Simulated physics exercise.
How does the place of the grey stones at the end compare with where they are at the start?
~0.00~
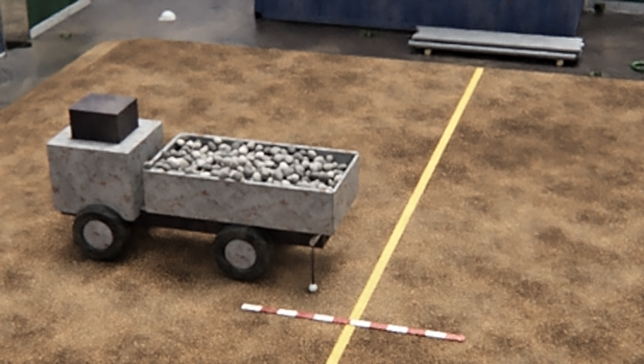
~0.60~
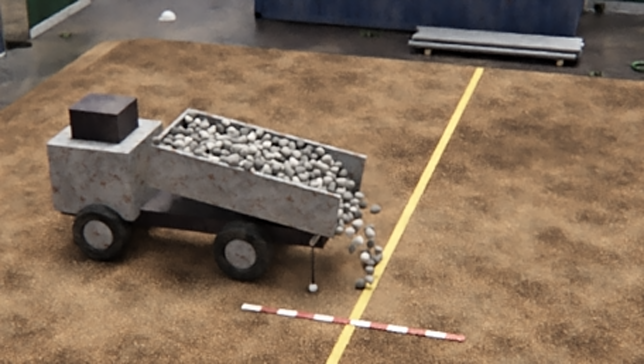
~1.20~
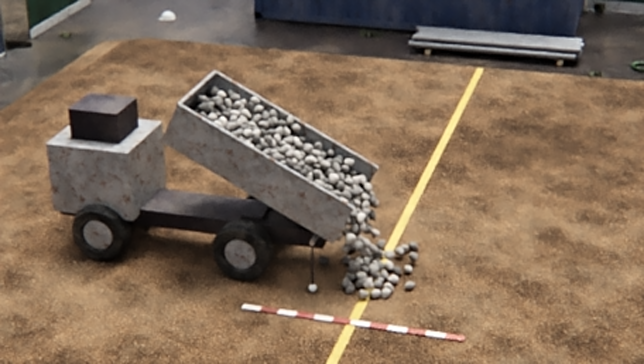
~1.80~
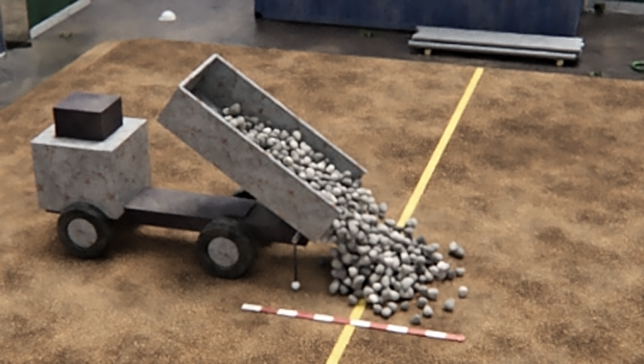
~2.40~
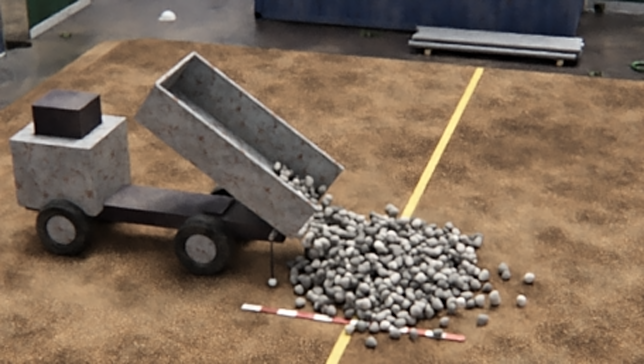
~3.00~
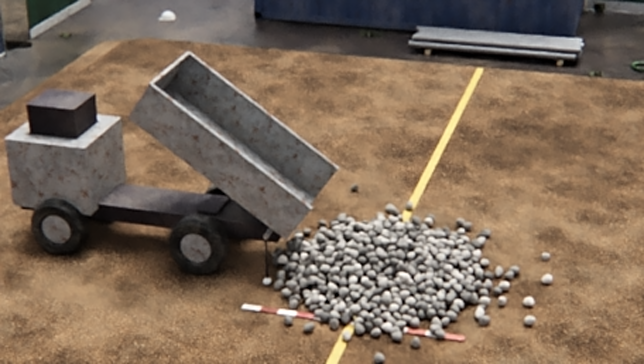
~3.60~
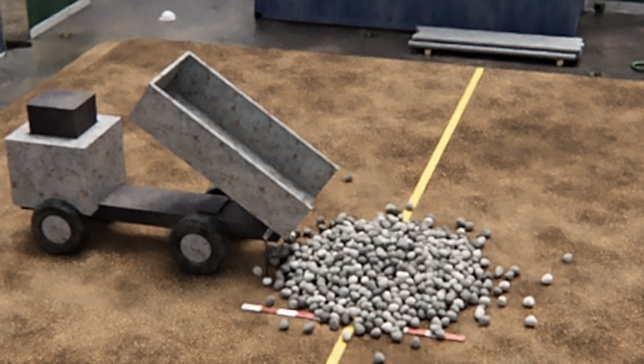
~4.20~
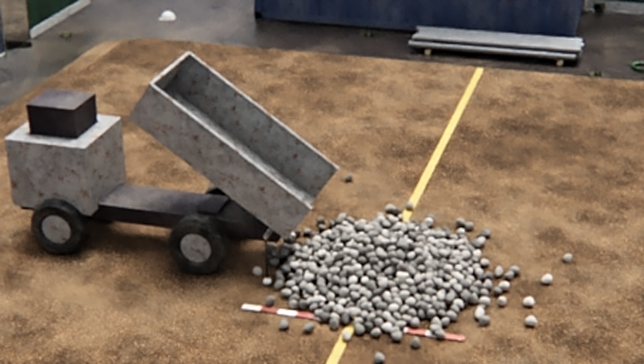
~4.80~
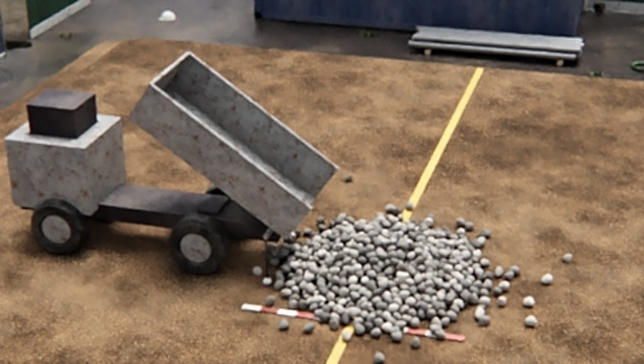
At the start the stones fill the body of the truck, on the left side of the yellow line. At the end they lie in a heap on the ground, farther right and lower in the view, spread across the line.
